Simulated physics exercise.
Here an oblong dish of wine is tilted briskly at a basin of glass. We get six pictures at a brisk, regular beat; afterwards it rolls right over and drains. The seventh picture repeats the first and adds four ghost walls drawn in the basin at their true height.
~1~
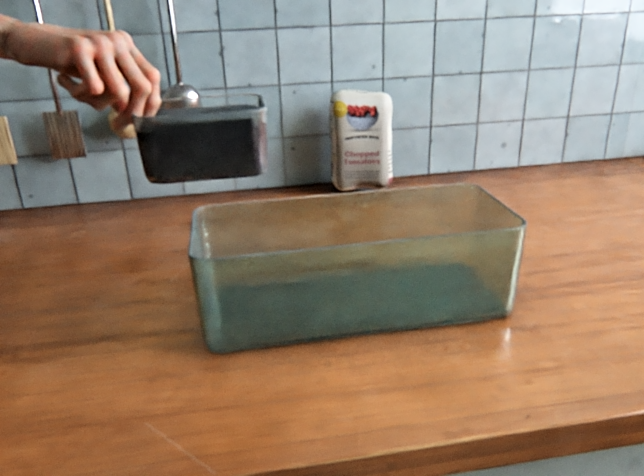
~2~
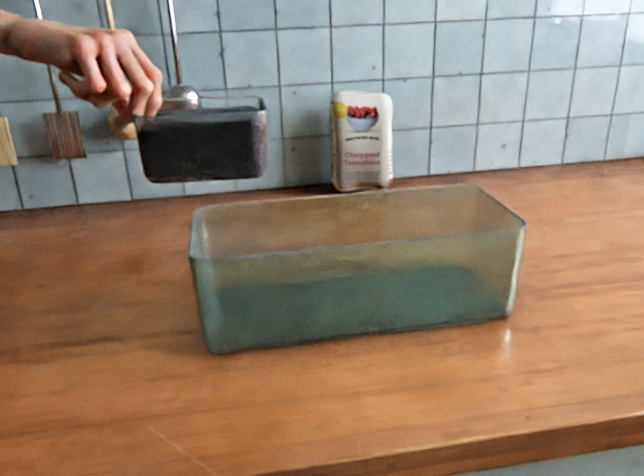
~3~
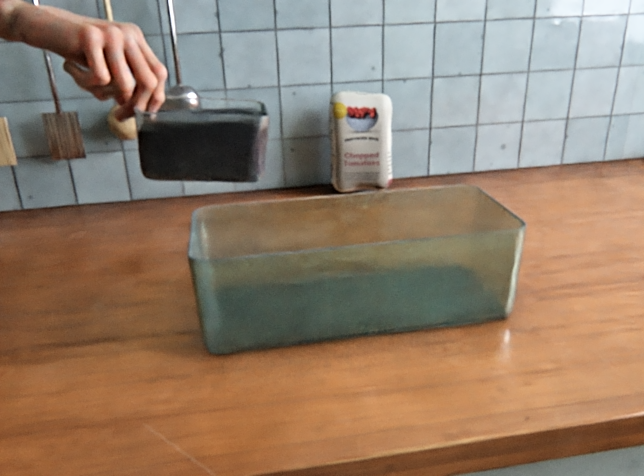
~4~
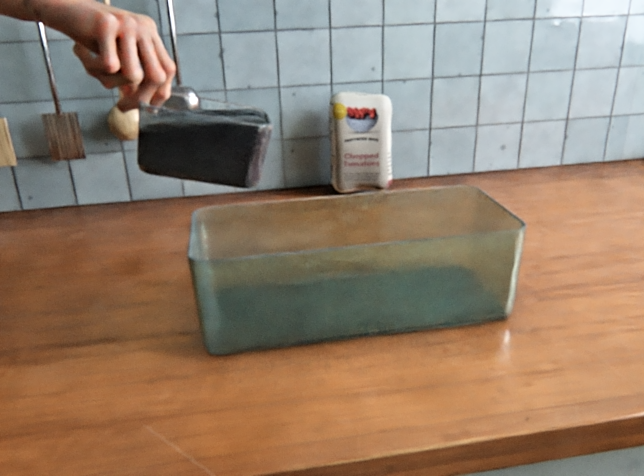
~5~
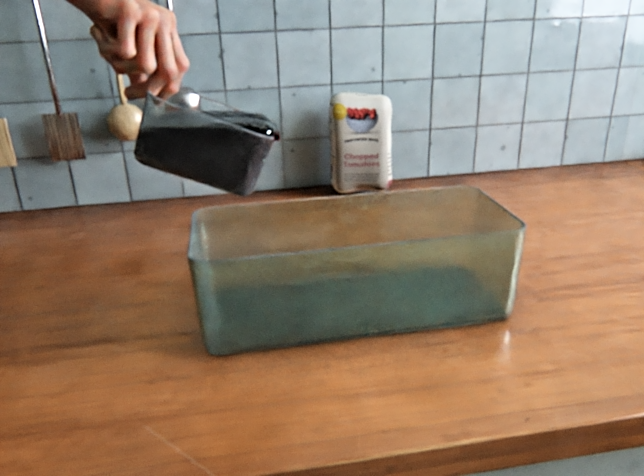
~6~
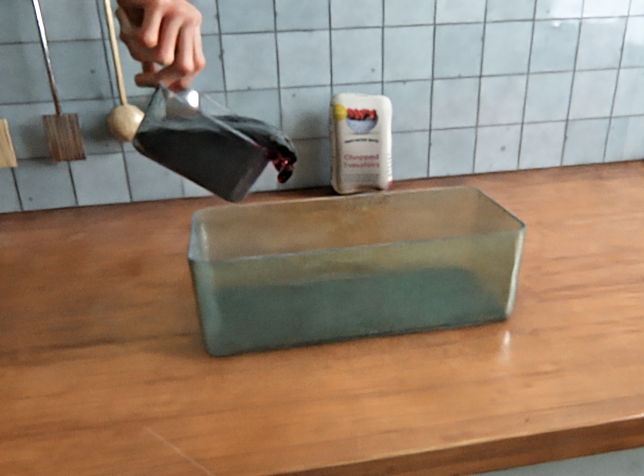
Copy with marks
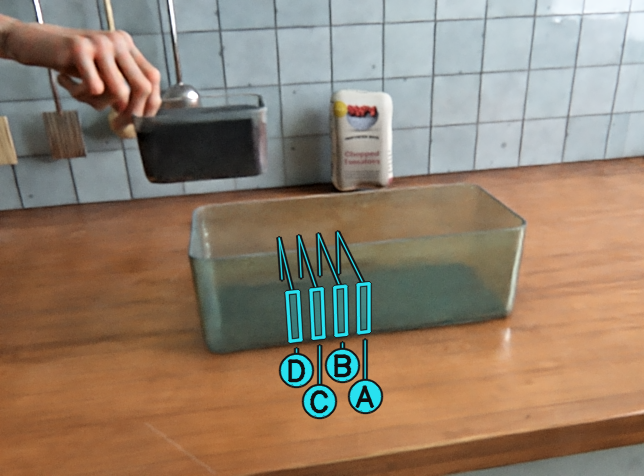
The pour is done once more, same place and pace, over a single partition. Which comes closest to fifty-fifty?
B.
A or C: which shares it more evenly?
The answer is C.
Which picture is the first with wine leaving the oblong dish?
Picture 5.
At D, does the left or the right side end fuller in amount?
The right side.
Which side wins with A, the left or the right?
The left side.
On the marked copy, A at (365, 340); B at (342, 343); C at (319, 345); D at (296, 348).
With A, about 95 % ends left of the wall and 3 % right of it.
With B, about 55 % ends left of the wall and 44 % right of it.
With C, about 28 % ends left of the wall and 72 % right of it.
With D, about 17 % ends left of the wall and 83 % right of it.
